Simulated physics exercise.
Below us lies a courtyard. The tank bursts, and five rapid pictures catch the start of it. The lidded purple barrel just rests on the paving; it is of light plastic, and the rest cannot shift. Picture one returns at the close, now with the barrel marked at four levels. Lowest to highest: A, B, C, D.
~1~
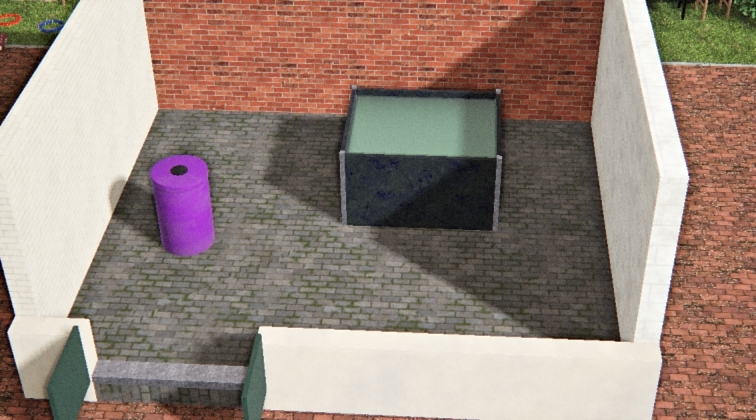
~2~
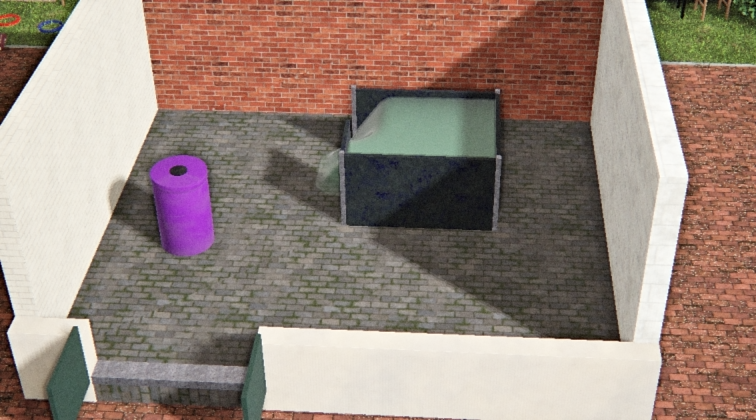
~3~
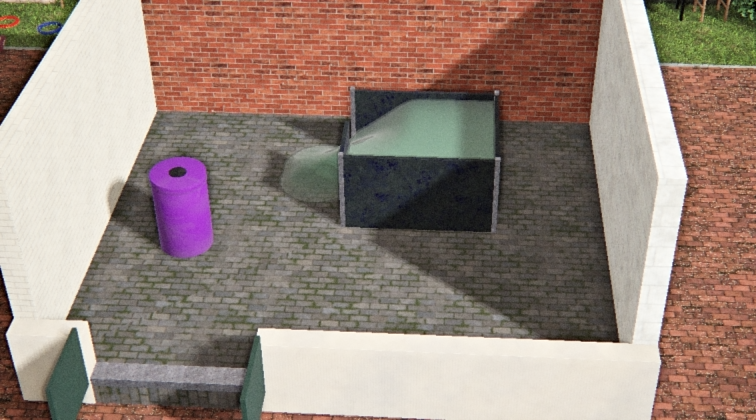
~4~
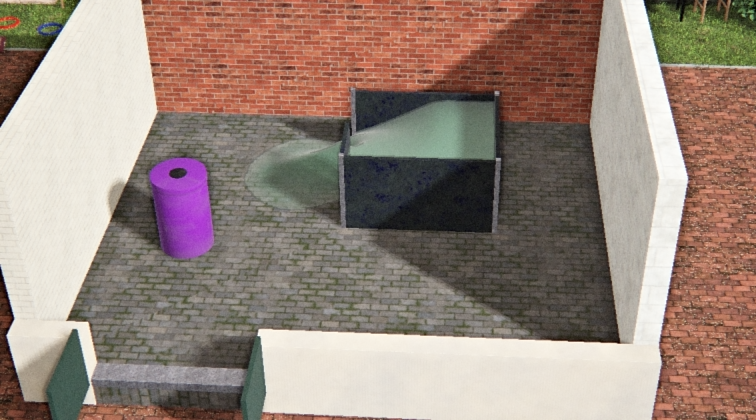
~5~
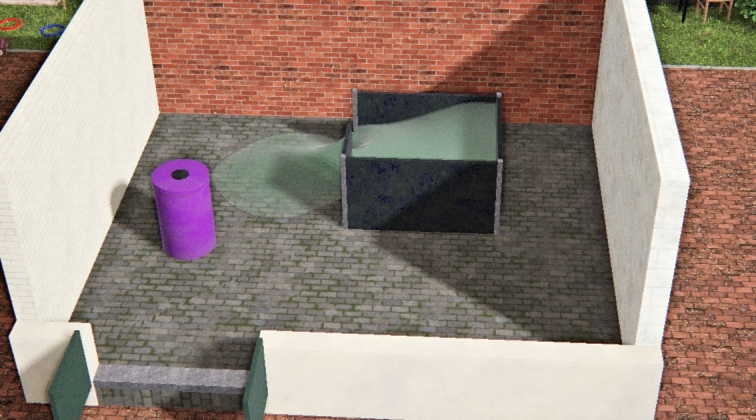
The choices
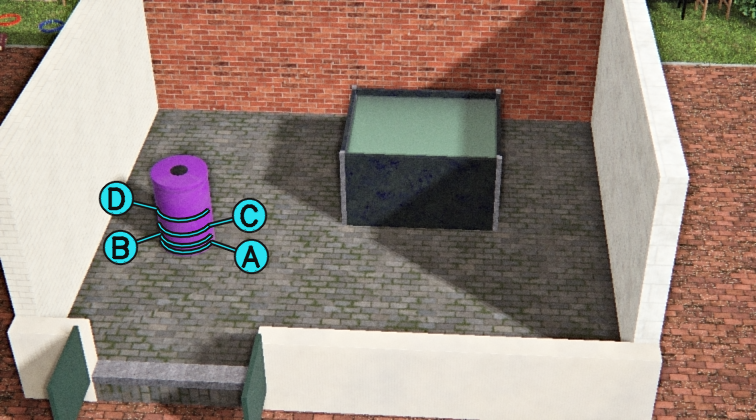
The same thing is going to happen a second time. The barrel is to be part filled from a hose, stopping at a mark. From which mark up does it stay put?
C will do.
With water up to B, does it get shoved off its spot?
Yes, that goes wrong.
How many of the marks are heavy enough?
Two.
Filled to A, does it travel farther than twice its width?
Yes, clearly.
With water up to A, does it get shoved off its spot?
Yes.
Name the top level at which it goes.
The answer is B.
On the marked copy, A at (182, 252); B at (181, 245); C at (180, 235); D at (178, 220); from the bottom up A, B, C, D.
With A, it is pushed about 3 times its own width away.
With B, it is pushed about its own width away.
With C, it shifts by a finger or two and stays.
With D, it does not move.
